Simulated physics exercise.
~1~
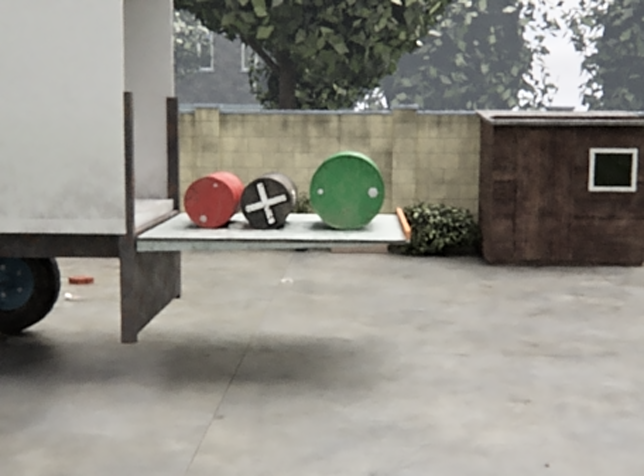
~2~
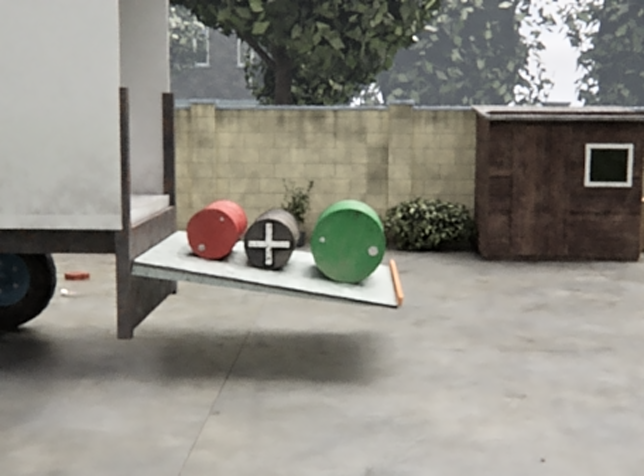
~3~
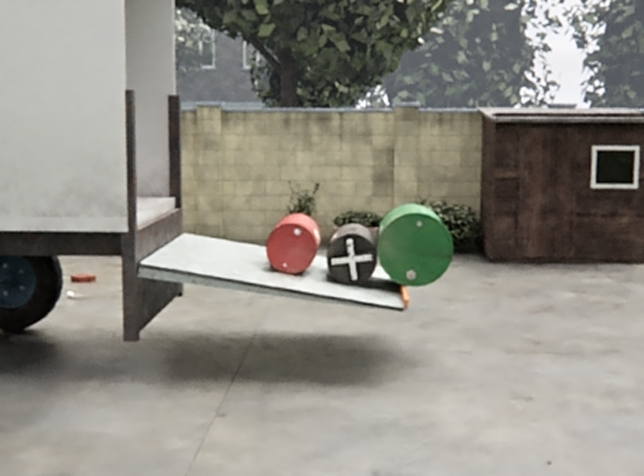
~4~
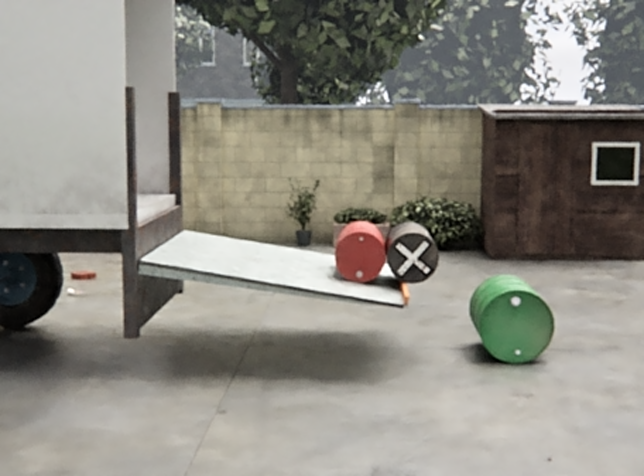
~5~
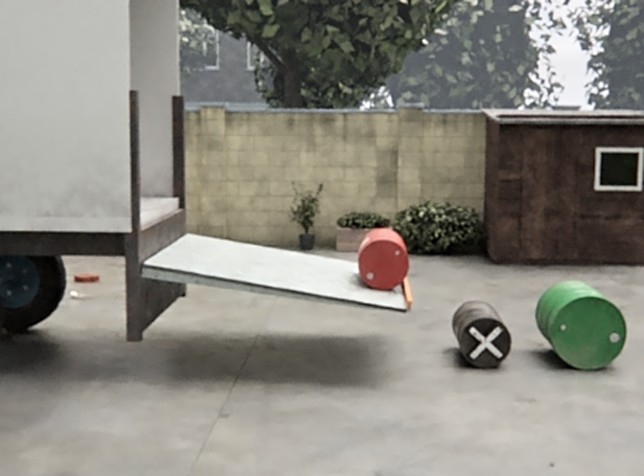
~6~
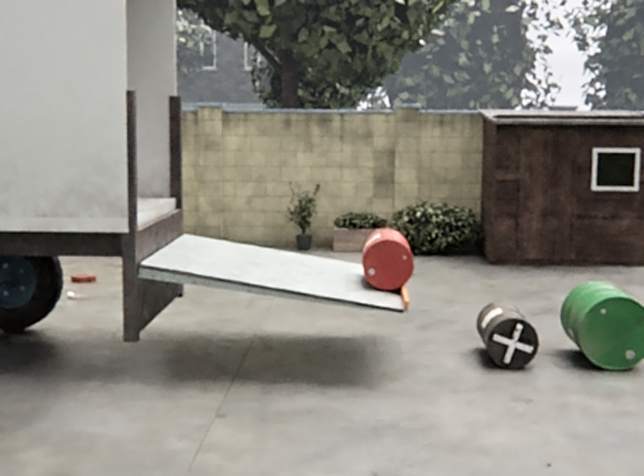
We see three drums, red, black with a white cross, and green, on a platform behind a van body; it tilts down and they roll right, the green then the crossed one going over the edge stop onto the ground, while the red one stays on the platform near the stop.
